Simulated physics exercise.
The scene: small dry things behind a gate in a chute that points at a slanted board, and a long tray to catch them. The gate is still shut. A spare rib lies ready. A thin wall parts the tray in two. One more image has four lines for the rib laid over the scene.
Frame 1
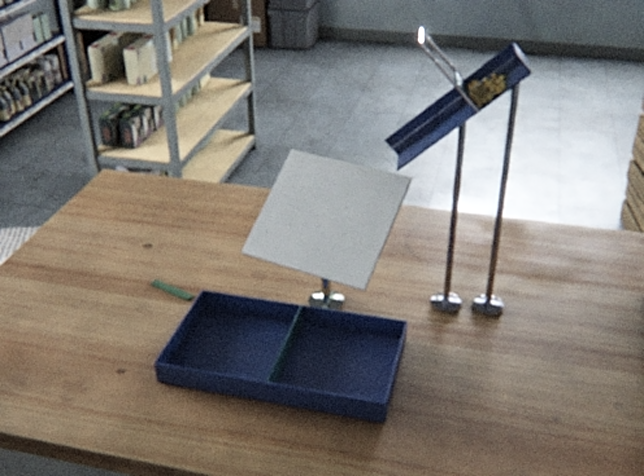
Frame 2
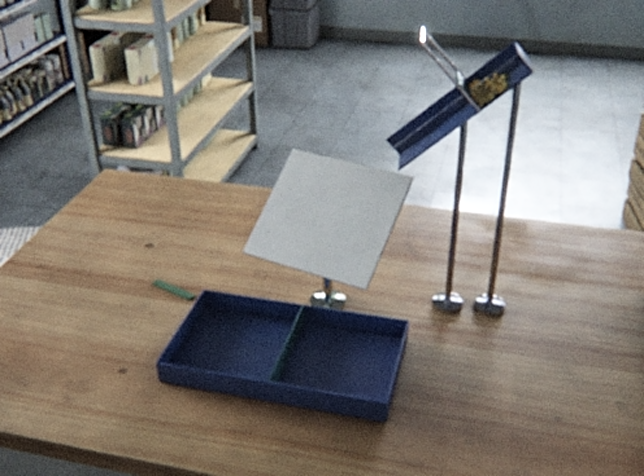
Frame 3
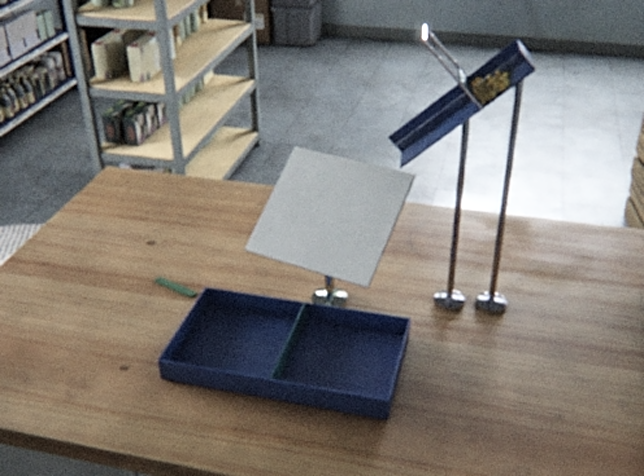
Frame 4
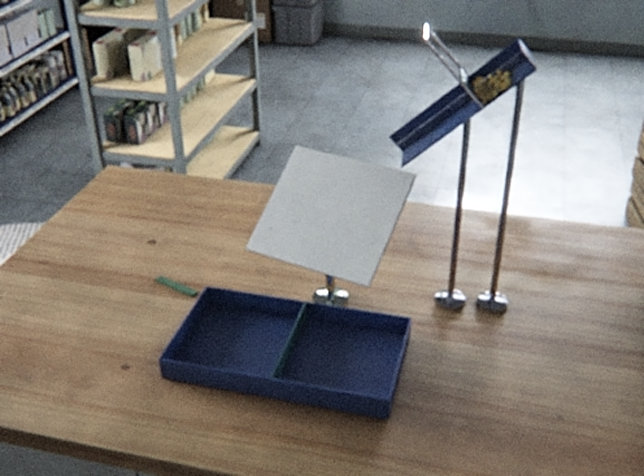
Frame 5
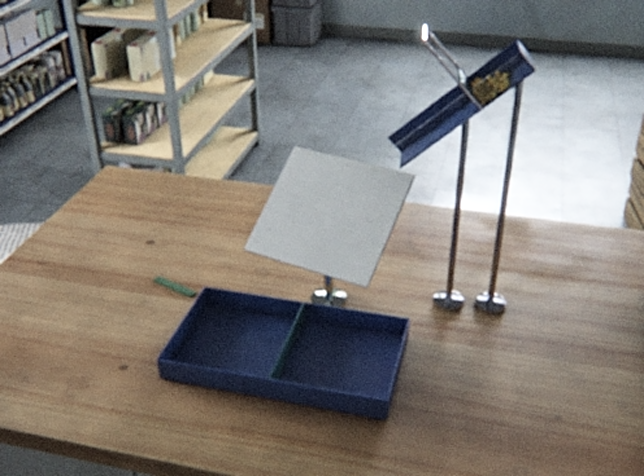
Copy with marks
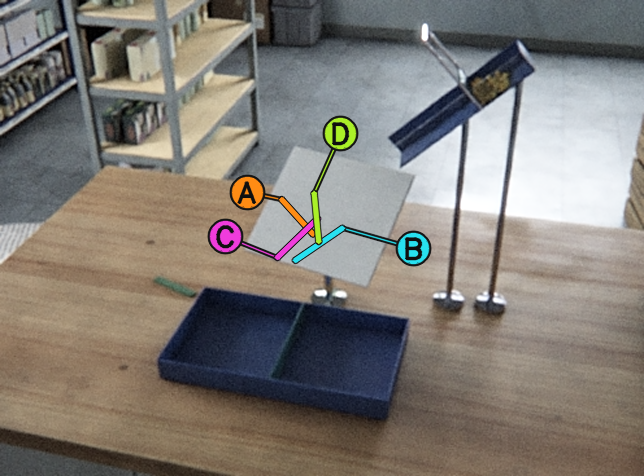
A blue chute on two thin metal rods slopes down to the left above a wooden table, seen from slightly above in a room with shelves and a grey floor. Yellowish puffed balls sit behind its gate, with a tilted pale board at centre, a divided blue tray in front and a green strip to the left. Nothing on the table moves; the view only shifts very slightly.
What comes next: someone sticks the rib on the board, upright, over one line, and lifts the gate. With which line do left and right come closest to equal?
Line A does it best.
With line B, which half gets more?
Left.
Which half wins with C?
The left half.
On the marked copy, line A from (281, 199) to (313, 234); line B from (342, 228) to (295, 260); line C from (317, 218) to (277, 257); line D from (314, 193) to (318, 241).
With A, of what is caught, roughly half in the left half, roughly half in the right.
With B, of what is caught, the larger part in the left half, about a tenth in the right.
With C, of what is caught, almost all in the left half, about a tenth in the right.
With D, of what is caught, about a tenth in the left half, the larger part in the right.
